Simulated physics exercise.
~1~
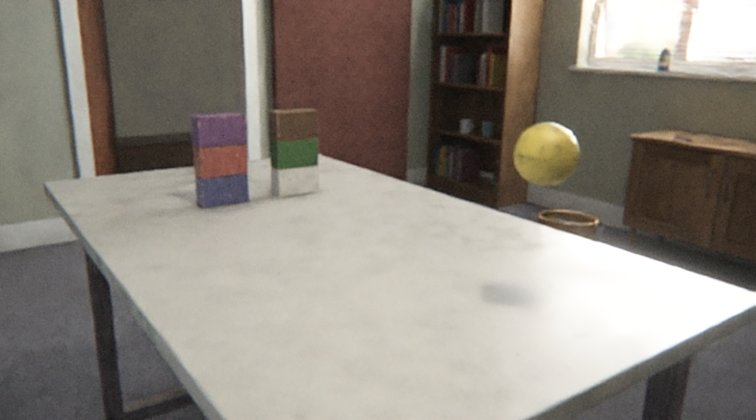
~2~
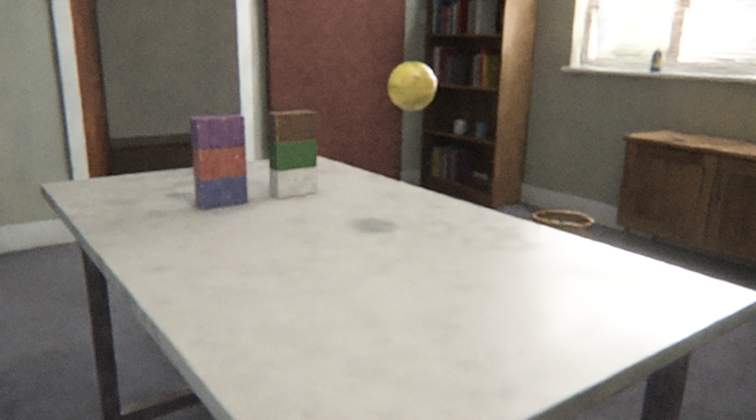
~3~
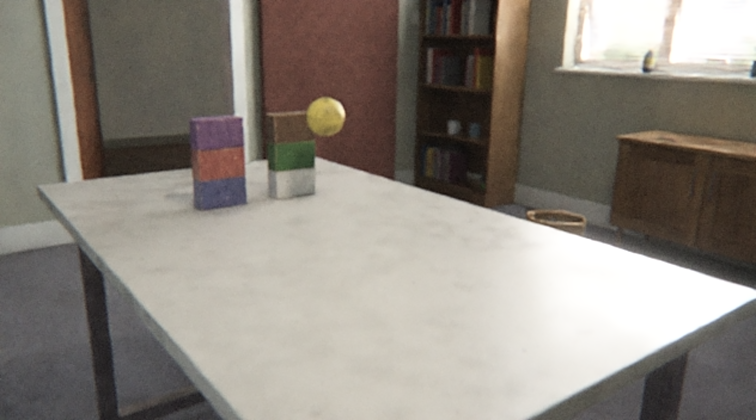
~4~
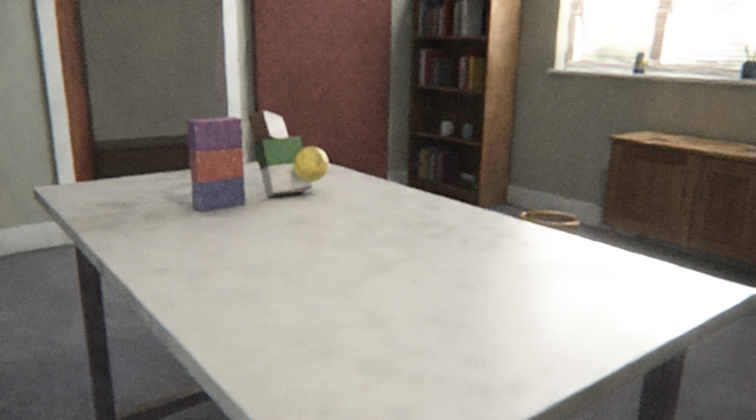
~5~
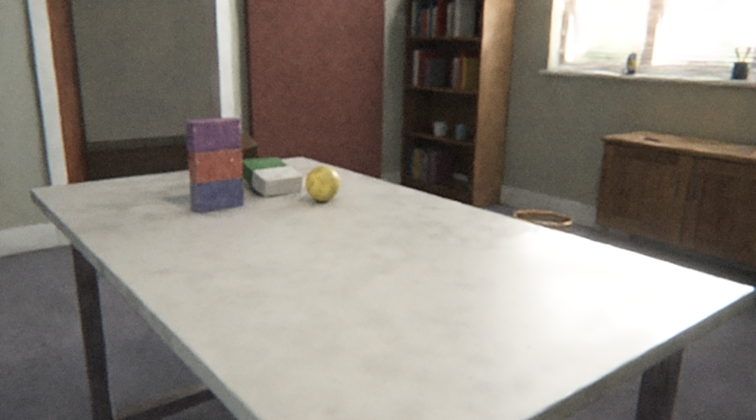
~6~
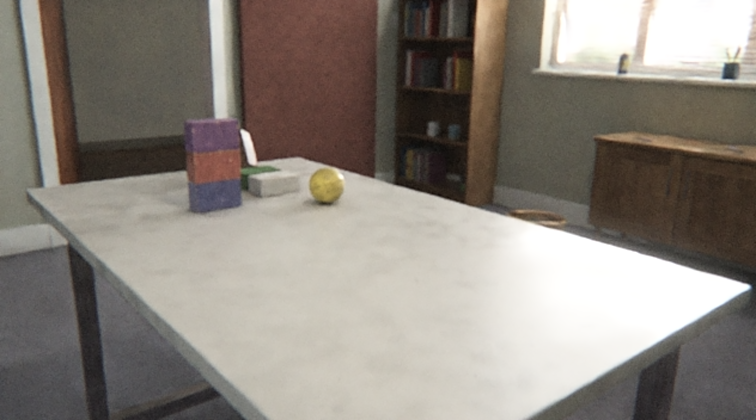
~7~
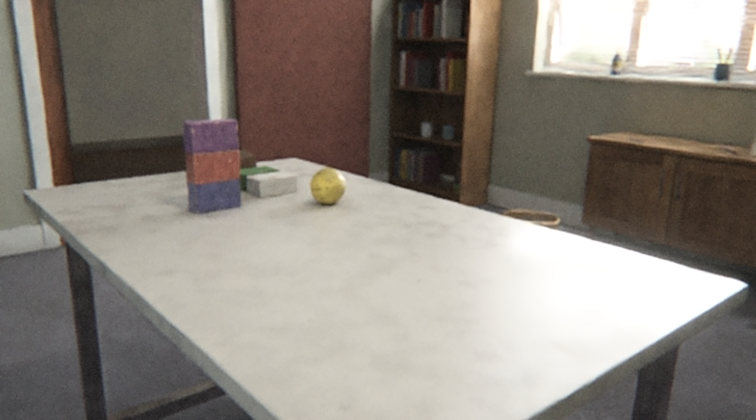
White table with two block stacks, a yellow ball flying in leftward and toppling the brown, green and white stack, the other standing.
